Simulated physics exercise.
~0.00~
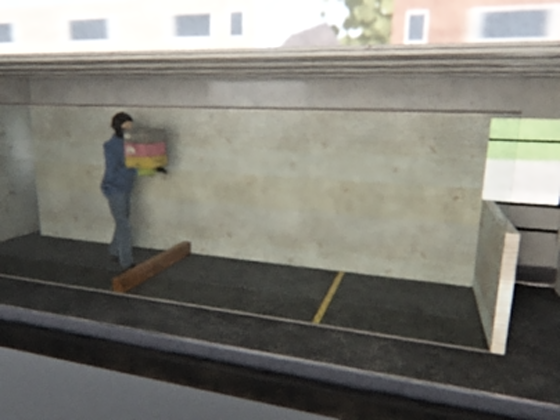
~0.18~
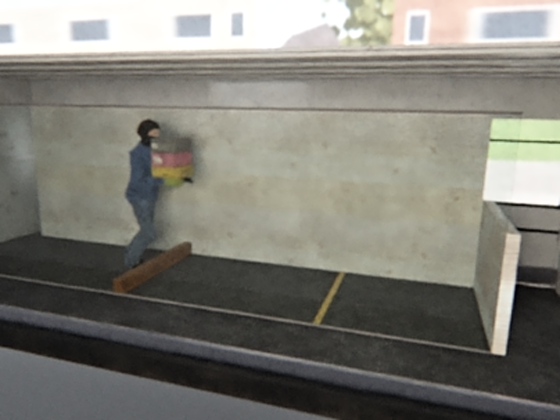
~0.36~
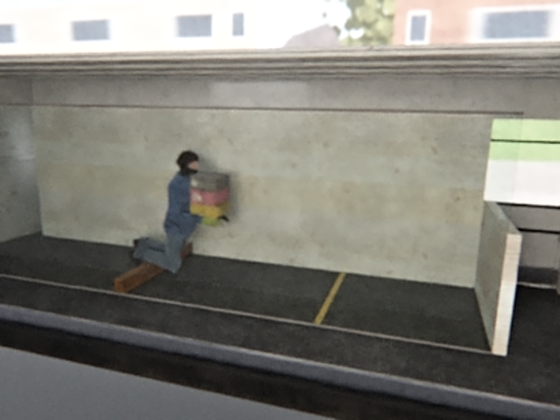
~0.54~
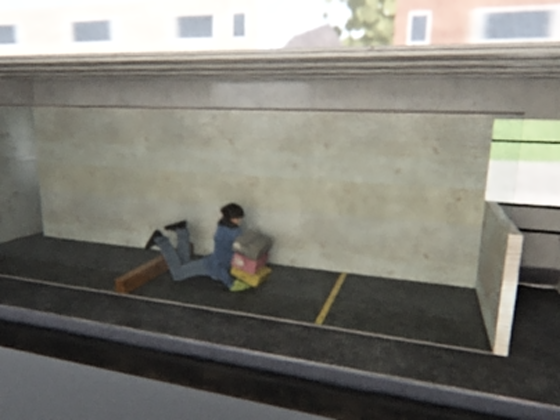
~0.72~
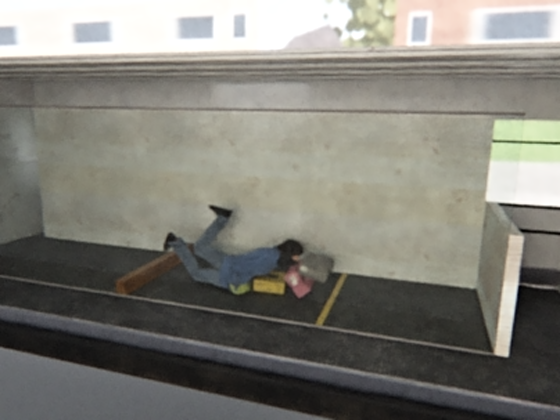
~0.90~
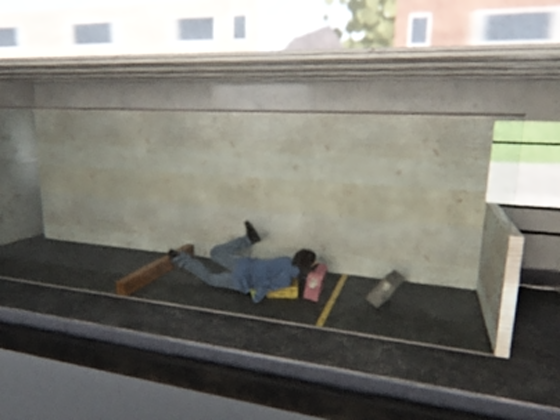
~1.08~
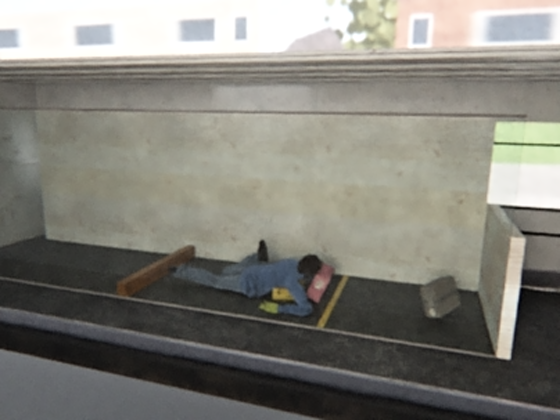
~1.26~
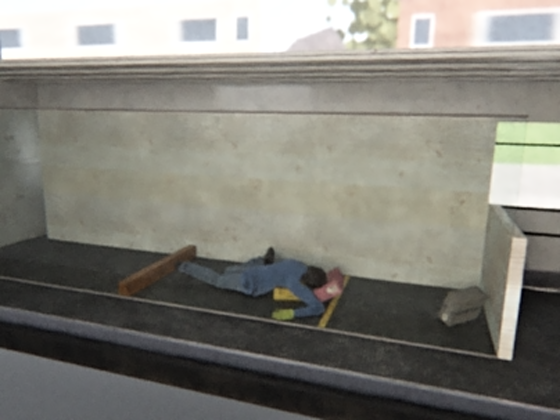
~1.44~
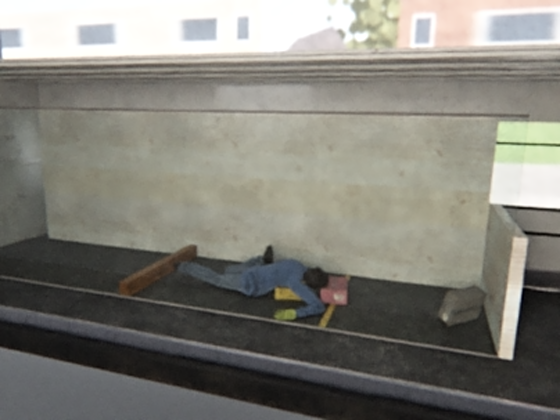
A figure in blue clothes carries a stack of three boxes, grey on top, pink in the middle and yellow at the bottom, toward the right and up to a low brown rail. Its legs catch at the rail, and it tips forward over it, still close to the stack. It drops to the floor with its lower legs kicked up behind, and the boxes spill apart. The grey box tumbles on across the yellow line and stops near the upright panel at the right. The figure ends face down, head short of the line, with the yellow box beside it and the pink one at the line.
